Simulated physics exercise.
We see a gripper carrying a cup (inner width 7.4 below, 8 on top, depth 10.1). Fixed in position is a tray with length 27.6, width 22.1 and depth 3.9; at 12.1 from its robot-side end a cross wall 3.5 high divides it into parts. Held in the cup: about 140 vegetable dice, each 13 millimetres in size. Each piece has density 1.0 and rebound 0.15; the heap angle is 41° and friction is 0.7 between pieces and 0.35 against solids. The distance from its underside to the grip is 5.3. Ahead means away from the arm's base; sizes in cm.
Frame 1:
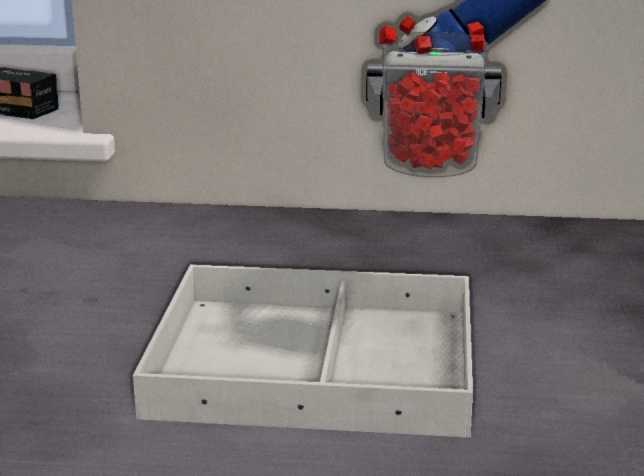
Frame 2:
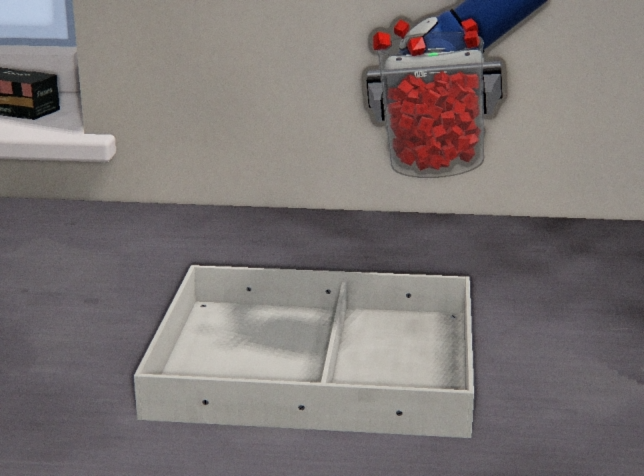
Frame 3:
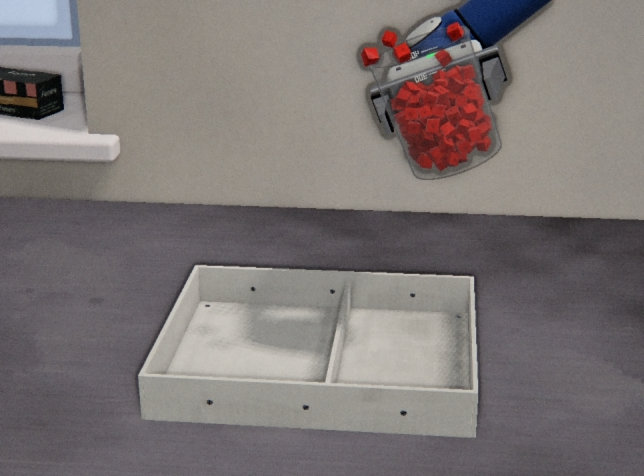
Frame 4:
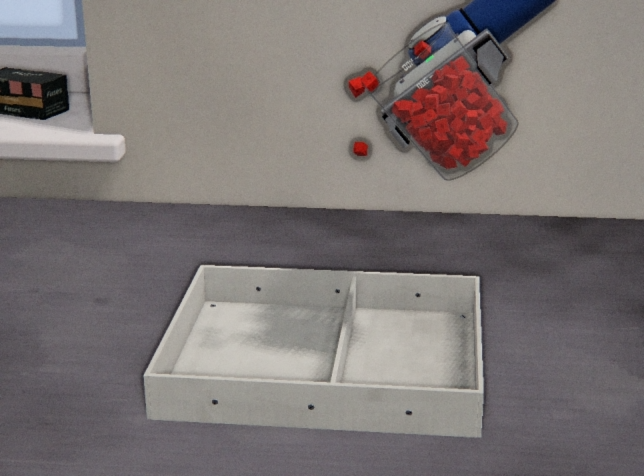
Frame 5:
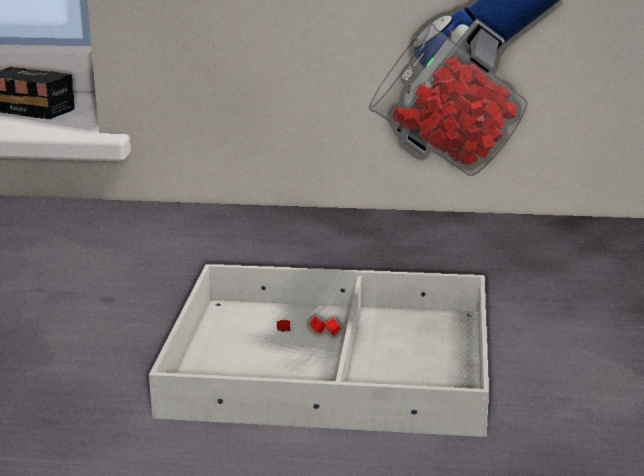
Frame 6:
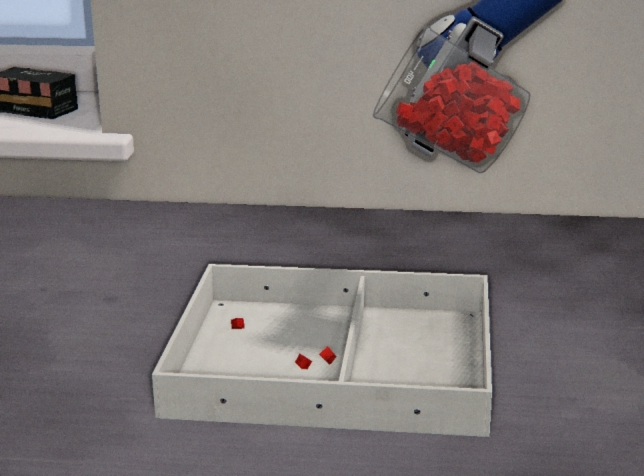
A gripper tilts a clear cup of red cubes leftward, and three drop into the tray's left part.
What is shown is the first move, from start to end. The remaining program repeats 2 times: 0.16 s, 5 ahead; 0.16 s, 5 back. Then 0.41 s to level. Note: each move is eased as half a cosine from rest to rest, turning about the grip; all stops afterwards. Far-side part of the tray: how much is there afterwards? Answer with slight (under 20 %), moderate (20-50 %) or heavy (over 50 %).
Slight.
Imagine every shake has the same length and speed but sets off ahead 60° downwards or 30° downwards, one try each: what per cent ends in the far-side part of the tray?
You'd get some 0 per cent with the first setting and some 0 per cent with the second.
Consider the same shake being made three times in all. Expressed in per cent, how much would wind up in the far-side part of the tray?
About 5 %.
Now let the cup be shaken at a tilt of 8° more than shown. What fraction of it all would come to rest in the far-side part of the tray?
In that case roughly 5 per cent.
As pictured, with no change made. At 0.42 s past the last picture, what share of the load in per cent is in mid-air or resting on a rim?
Roughly 1 percent.
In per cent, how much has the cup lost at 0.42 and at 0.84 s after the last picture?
At the first moment 5 per cent, at the second 5 per cent.
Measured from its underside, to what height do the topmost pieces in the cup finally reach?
I'd say close to 10.0 cm.
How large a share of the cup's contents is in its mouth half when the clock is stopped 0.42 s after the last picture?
I'd guess about 35 percent of it.
Then, 0.42 s after the last picture, tilted 60° forward, highest piece 27 above the table; 136 in the cup, 3 in the far-side part, 2 in flight or on a rim.
Then, 0.84 s after the last picture, tilted 31° forward, highest piece 28 above the table; 134 in the cup, 7 in the far-side part.
Then, 1.25 s after the last picture, level, highest piece 30 above the table; 134 in the cup, 7 in the far-side part.
Then, 2.30 s after the last picture, level, highest piece 30 above the table; 134 in the cup, 7 in the far-side part.
Final count, 134 in the cup, 7 in the far-side part. That is 5 % in the far-side part of the tray.
